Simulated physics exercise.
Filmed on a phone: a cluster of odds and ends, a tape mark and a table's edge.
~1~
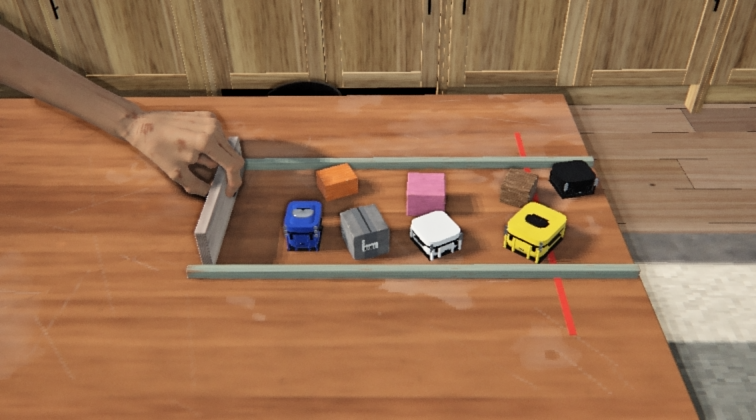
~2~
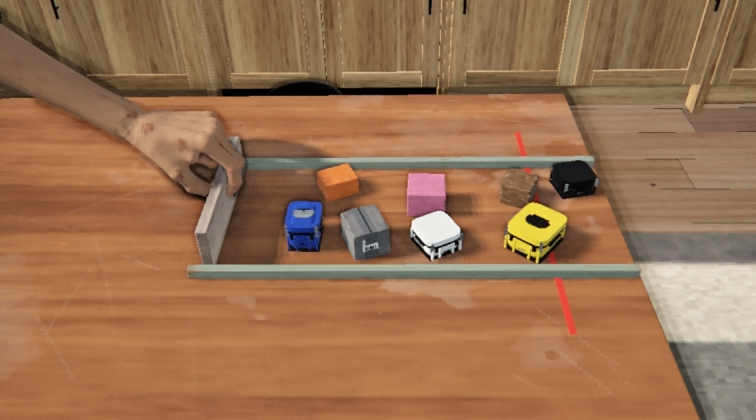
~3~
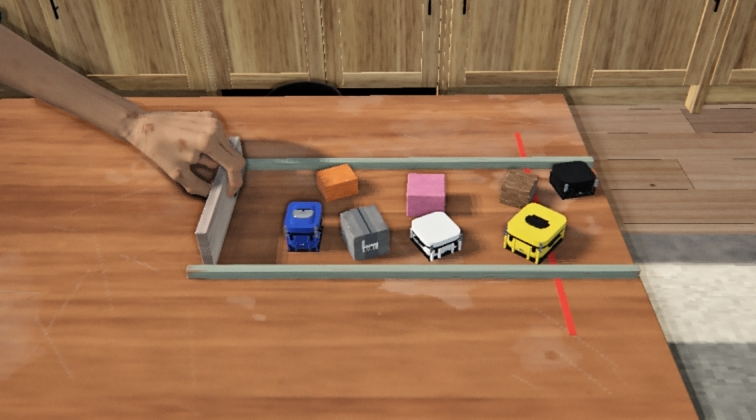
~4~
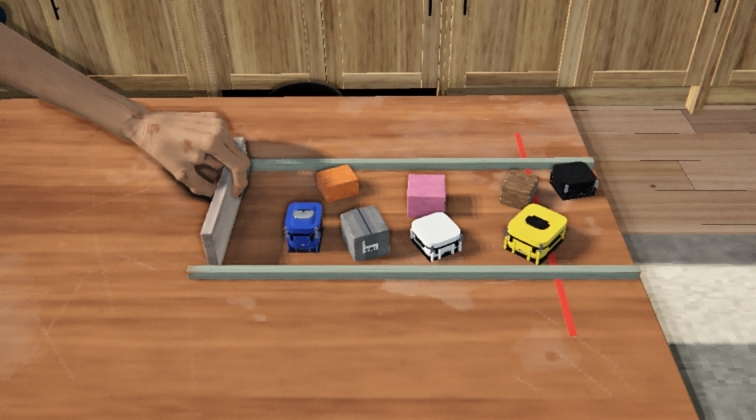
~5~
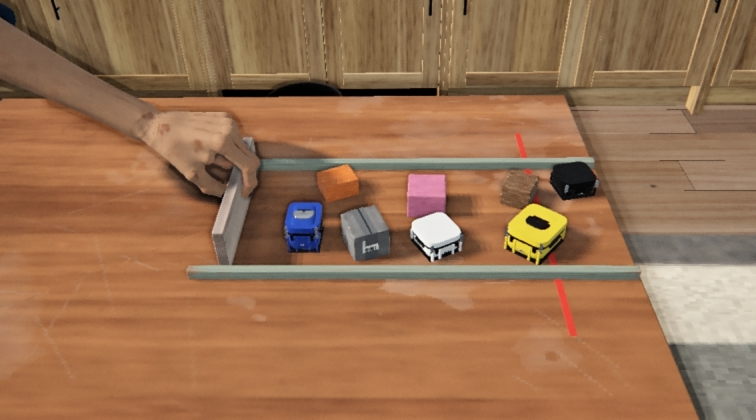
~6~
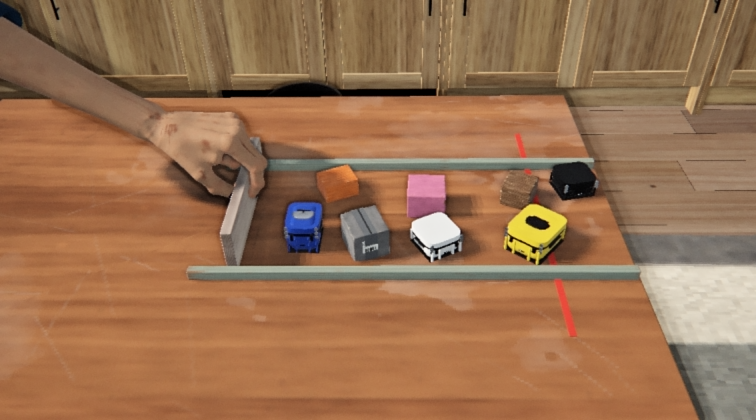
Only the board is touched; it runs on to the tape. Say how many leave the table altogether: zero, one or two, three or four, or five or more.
As it turns out, the number that fall off is three or four.
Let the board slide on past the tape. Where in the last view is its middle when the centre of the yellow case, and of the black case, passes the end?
Near (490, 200) and (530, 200).
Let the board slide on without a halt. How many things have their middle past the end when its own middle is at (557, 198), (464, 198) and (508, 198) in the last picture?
In that order 3, 0 and 1.
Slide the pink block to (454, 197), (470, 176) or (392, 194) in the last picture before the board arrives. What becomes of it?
In that order, it remains up; remains up; survives.
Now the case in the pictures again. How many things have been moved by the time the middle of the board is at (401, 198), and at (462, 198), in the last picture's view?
The counts are 6 and 7.
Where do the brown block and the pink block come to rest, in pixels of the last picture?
About (586, 181), and the other about (581, 205).
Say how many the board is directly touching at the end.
2 of them.
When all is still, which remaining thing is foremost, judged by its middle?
The brown block ends nearest.
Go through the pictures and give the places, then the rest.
Black case (573, 179); yellow case (535, 232); brown block (519, 189); board (222, 198); tape (540, 215), in the first frame.
Yellow case (536, 233); white case (436, 236), in the second frame.
Brown block (519, 189); blue case (304, 226), in the third frame.
Black case (573, 181); board (228, 199), in the fourth frame.
Yellow case (536, 234); pink block (427, 196), in the fifth frame.
Black case (573, 181); yellow case (536, 234); brown block (519, 190); board (245, 199); tape (540, 216), in the sixth frame.
Early on, none off yet; black case at rest near (573, 181); yellow case at rest near (536, 234); brown block at rest near (519, 190).
A while later, none off yet; black case at rest near (573, 181); yellow case travelled a little near (561, 232); brown block at rest near (519, 190).
Further along, none off yet; black case moving near (578, 179); yellow case travelled well along near (627, 226); brown block travelled about its own width near (549, 183).
Finally, the number that fall off is three or four; lost, white case, yellow case and black case.
